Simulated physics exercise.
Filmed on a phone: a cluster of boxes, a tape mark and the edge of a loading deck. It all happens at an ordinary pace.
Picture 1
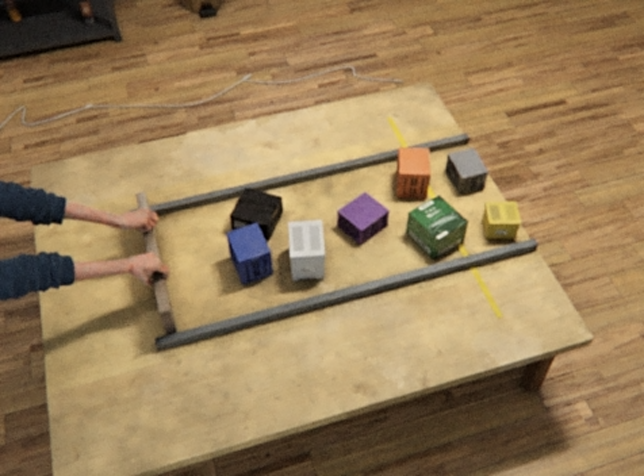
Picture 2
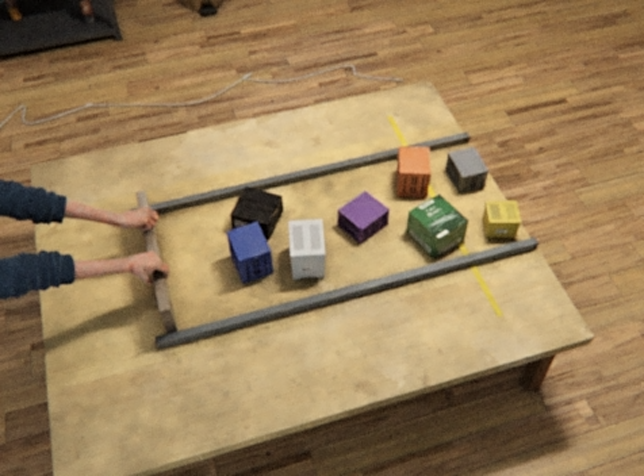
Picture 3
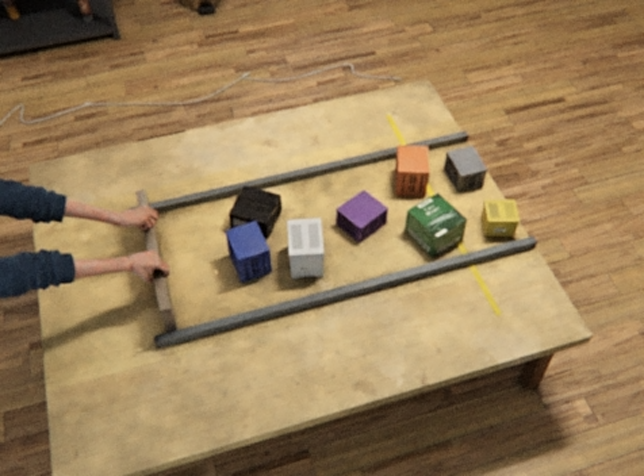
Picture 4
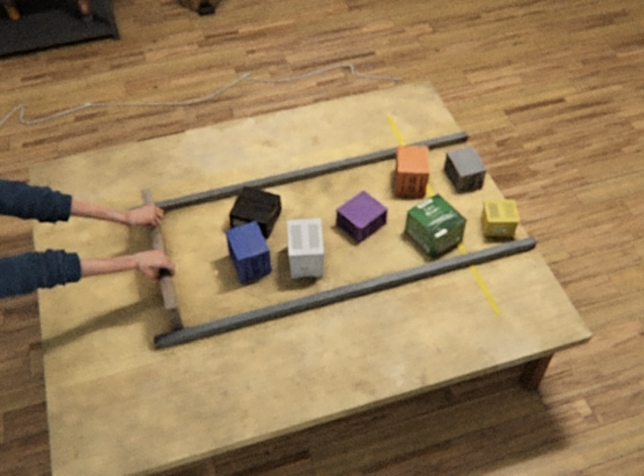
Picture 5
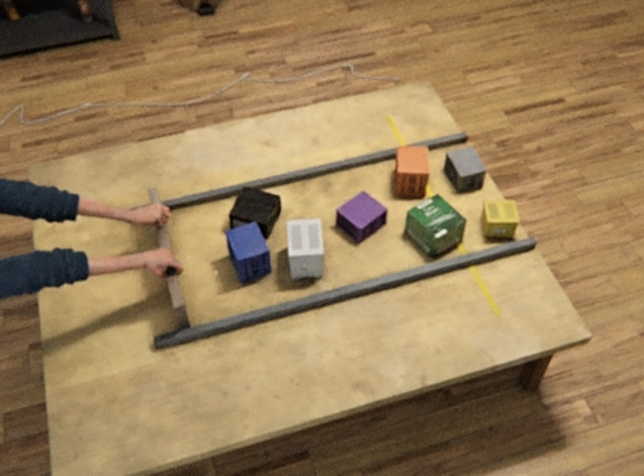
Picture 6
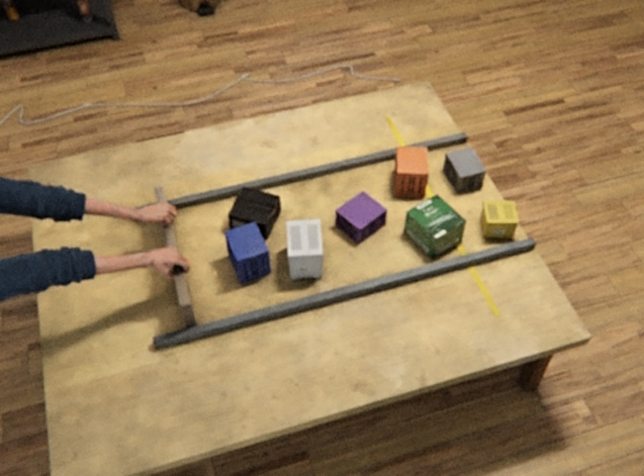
To begin with, two hands hold a wooden plank at the left end of two dark rails on a table, with eight colourful boxes scattered to its right near a yellow tape line. The hands then slide the plank a short way right, while the boxes stay still.
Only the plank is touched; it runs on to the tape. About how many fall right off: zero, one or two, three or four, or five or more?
The number that fall off is three or four.
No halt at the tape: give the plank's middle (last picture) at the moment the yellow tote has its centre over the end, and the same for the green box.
At (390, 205) for the yellow tote; at (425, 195) for the green box.
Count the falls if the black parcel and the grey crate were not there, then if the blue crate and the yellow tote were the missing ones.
It would be 2 and 1.
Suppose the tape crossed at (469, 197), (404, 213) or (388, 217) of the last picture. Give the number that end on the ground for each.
Try by try, 6, 1 and 0.
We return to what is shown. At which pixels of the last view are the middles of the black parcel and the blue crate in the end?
The black parcel stops around (436, 160); the blue crate around (459, 202).
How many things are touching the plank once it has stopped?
In contact: 2.
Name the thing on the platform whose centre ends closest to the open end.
That is the orange crate.
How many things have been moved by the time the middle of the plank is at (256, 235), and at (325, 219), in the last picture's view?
At the one place 3, at the other 4.
Soon after, none off yet; yellow tote at rest near (499, 220); grey crate at rest near (464, 170); orange crate at rest near (411, 172).
Then, none off yet; yellow tote at rest near (499, 220); grey crate at rest near (464, 170); orange crate moved a little near (413, 169).
By the end, the number that fall off is three or four; fallen, green box, grey crate and yellow tote.
